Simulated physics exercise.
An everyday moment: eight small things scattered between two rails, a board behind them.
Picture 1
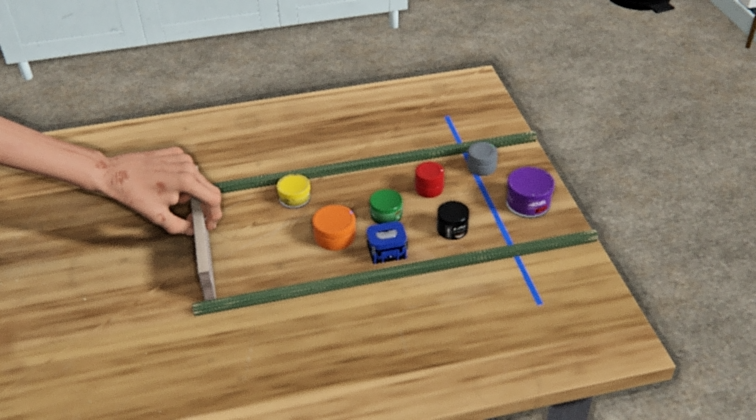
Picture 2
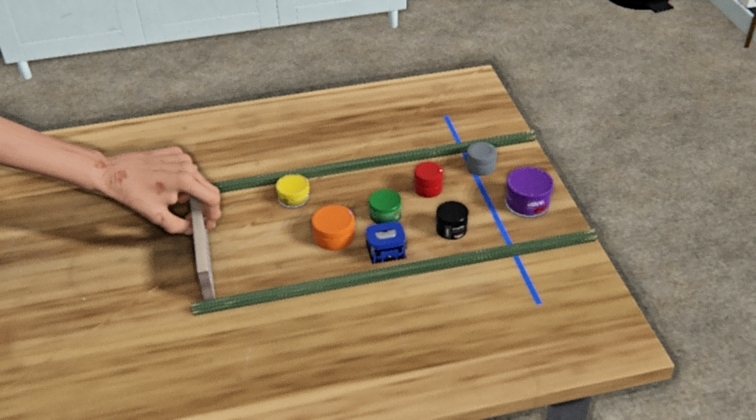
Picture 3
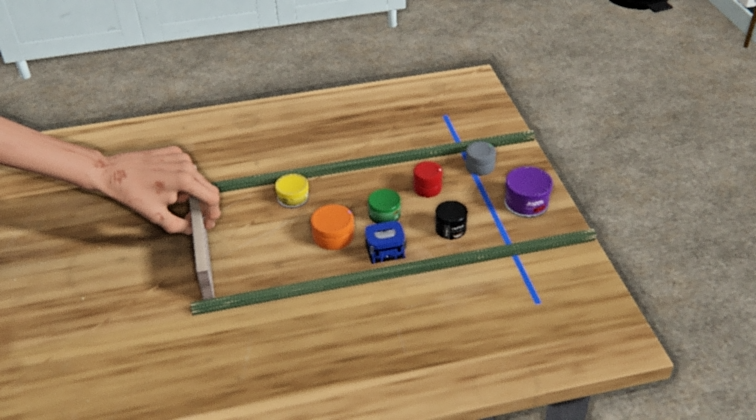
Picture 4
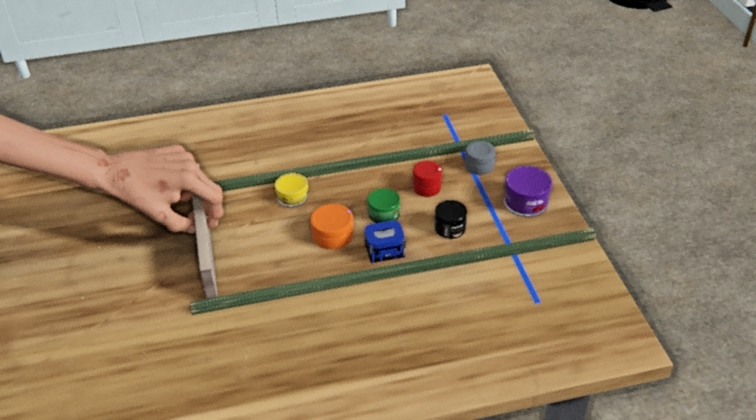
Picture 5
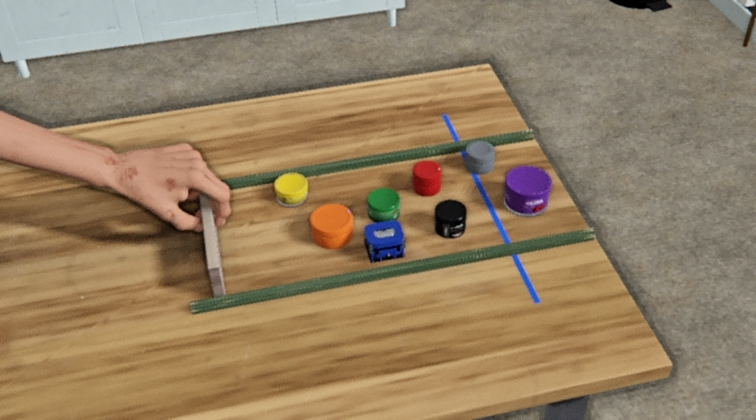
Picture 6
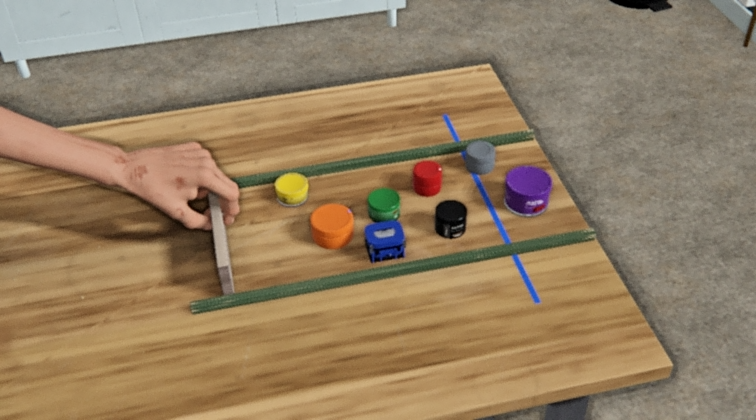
A hand sliding a board slightly right between two green rails, while the scattered colourful pots and blue case ahead stay put.
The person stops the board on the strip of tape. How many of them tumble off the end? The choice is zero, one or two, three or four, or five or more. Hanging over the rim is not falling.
Outcome: The number that fall off is zero.
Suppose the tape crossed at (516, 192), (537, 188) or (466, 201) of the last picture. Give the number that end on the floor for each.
The counts: 1, 4 and 0.
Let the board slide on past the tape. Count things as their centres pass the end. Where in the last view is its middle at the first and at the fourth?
Its middle is around (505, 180) and later (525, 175).
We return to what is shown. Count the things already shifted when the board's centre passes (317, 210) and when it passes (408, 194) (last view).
By then 2, and 6.
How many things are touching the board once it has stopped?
That makes 4.
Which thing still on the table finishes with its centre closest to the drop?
It is the purple tin.
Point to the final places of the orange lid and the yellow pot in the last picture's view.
About (512, 200), and the other about (484, 156).
A little later, none off yet; purple tin at rest near (527, 191); grey lid at rest near (480, 158); black tub at rest near (451, 219).
Next, none off yet; purple tin at rest near (527, 191); grey lid moving near (484, 156); black tub shifted about its own width near (501, 215).
When it is over, the number that fall off is zero.
